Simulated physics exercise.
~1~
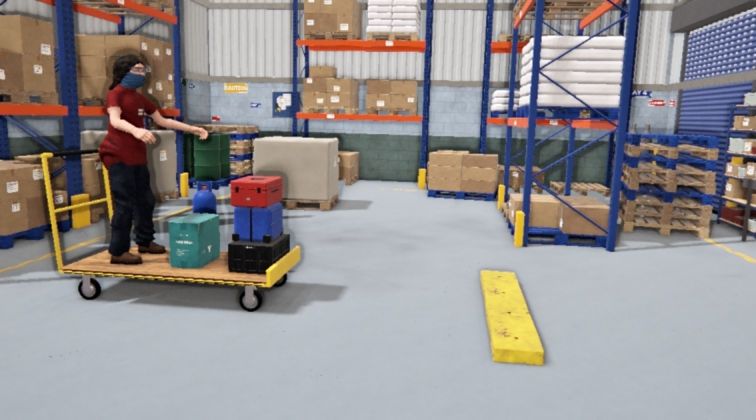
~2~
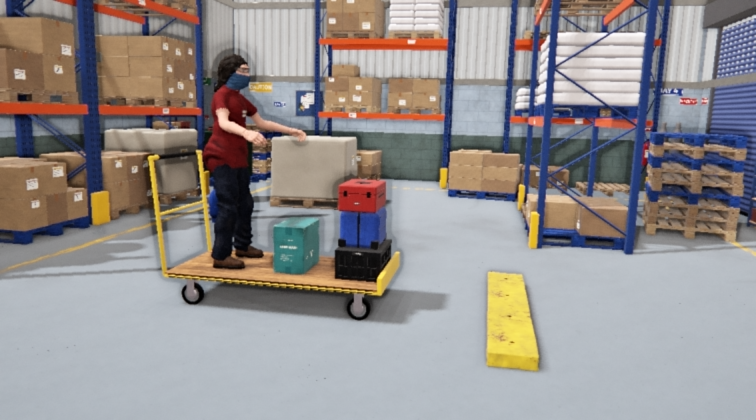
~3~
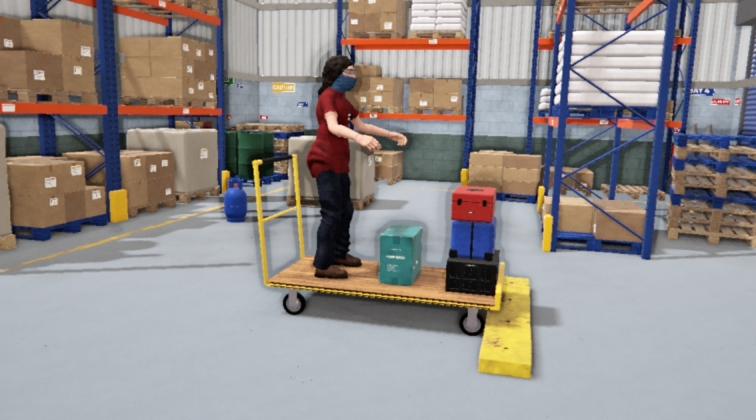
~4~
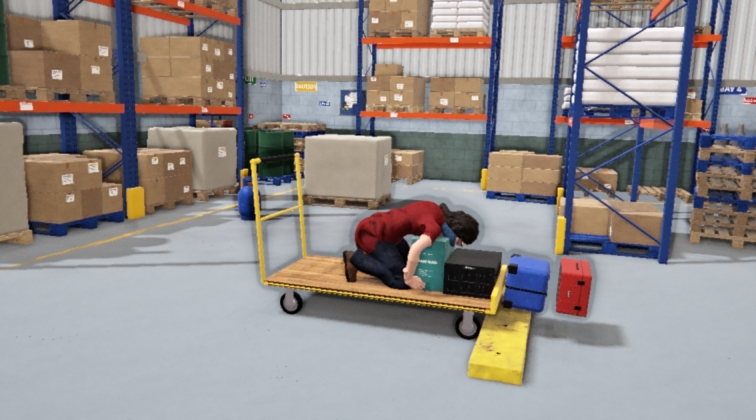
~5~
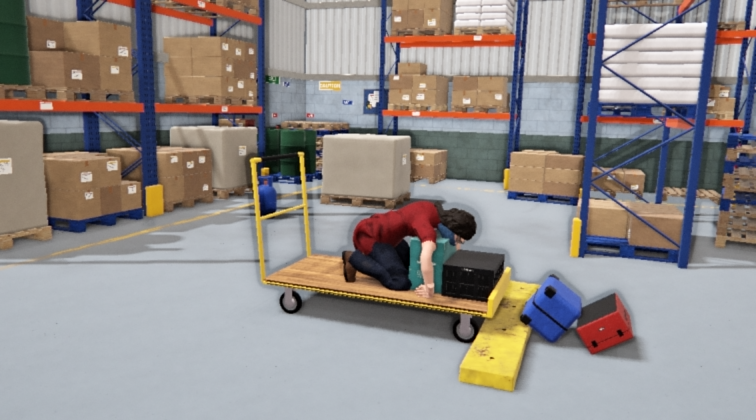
In a warehouse, a trolley hits a yellow kerb, its rider folds, and two cases tumble off.
